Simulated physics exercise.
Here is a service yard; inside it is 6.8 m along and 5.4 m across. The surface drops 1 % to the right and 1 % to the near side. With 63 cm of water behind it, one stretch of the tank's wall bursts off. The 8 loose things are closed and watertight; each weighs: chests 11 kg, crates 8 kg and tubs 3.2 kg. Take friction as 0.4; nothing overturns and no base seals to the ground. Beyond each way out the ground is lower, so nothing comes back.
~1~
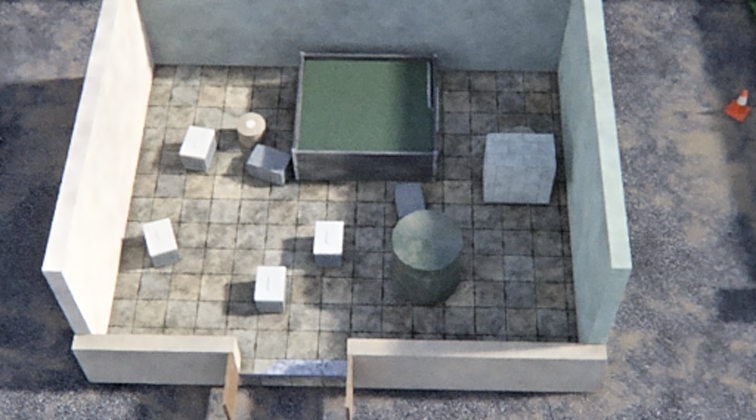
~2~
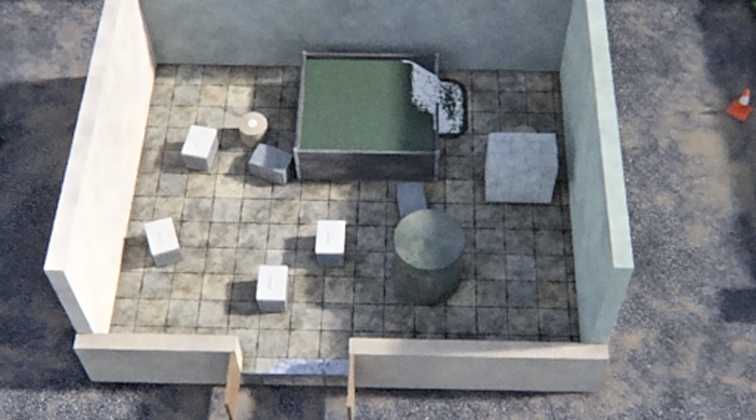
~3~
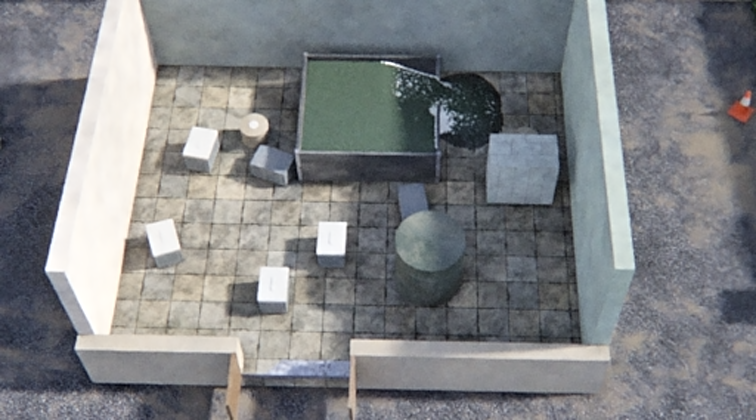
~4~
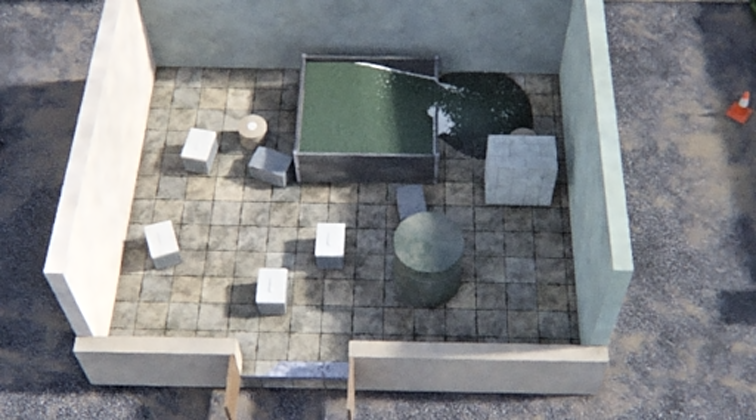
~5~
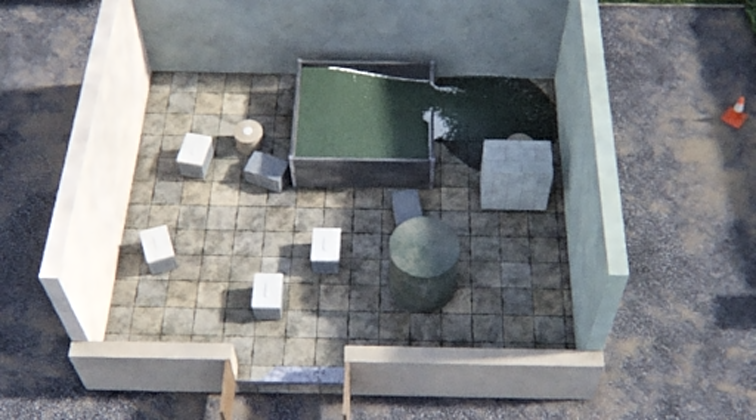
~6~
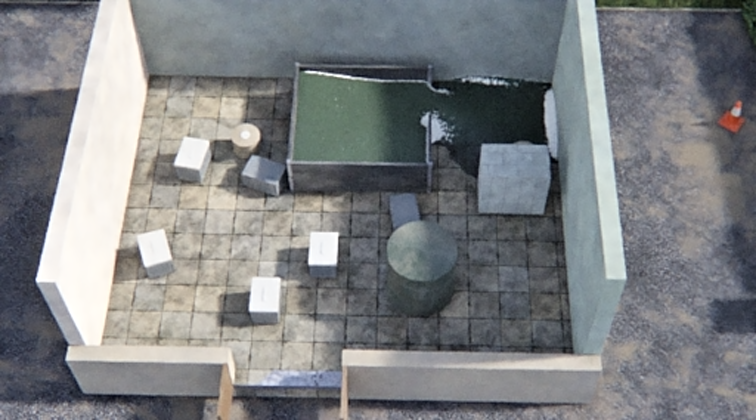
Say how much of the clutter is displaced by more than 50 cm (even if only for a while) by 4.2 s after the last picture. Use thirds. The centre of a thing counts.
It is not even a third.
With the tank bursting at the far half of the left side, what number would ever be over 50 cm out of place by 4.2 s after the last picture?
In that case 4 of them.
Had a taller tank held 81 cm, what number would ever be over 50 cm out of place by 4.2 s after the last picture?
In that case 1 of them.
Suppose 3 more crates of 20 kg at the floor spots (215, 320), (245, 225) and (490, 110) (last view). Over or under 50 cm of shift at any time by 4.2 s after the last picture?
In that order: Under, less, more.
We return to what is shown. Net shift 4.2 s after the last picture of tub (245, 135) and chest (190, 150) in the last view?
In turn: 0 cm, 0 cm.
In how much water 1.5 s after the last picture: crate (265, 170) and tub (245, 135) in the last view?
Roughly 0 and 0 cm.
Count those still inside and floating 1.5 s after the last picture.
I count 1.
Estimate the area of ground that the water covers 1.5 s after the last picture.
About 10.0 m2.
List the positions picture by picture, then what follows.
The first frame shows a tub at (522, 137) rests on the ground; a chest at (270, 283), on the bottom; water covers 3.9 m2; 0 of 8 have shifted.
The second frame shows a tub at (524, 137) rests on the ground; a chest at (272, 282) rests on the ground; water covers 4.5 m2; 0 of 8 have shifted.
The third frame shows a tub at (525, 138), on the bottom; a chest at (273, 284) rests on the ground; 5.2 m2 under water; 0 of 8 have shifted.
The fourth frame shows a tub at (524, 139), on the bottom; a chest at (271, 285) rests on the ground; 6.2 m2 under water; 0 of 8 have shifted.
The fifth frame shows a tub at (520, 145), on the bottom; a chest at (267, 290), on the bottom; 7.1 m2 under water; 0 of 8 have shifted.
The sixth frame shows a tub at (524, 152), on the bottom, 13 cm from its start; a chest at (265, 294), on the bottom; 7.5 m2 under water; 1 of 8 have shifted.
Then, 0.4 s after the last picture 0 of 8 are over 50 cm from their spots; 1 afloat.
Then, 1.5 s after the last picture 1 of 8 are over 50 cm from their spots; 1 afloat.
Then, 2.8 s after the last picture 1 of 8 are over 50 cm from their spots; 1 afloat.
Then, 4.2 s after the last picture 1 of 8 are over 50 cm from their spots, and 1 have been at some point; 1 afloat.
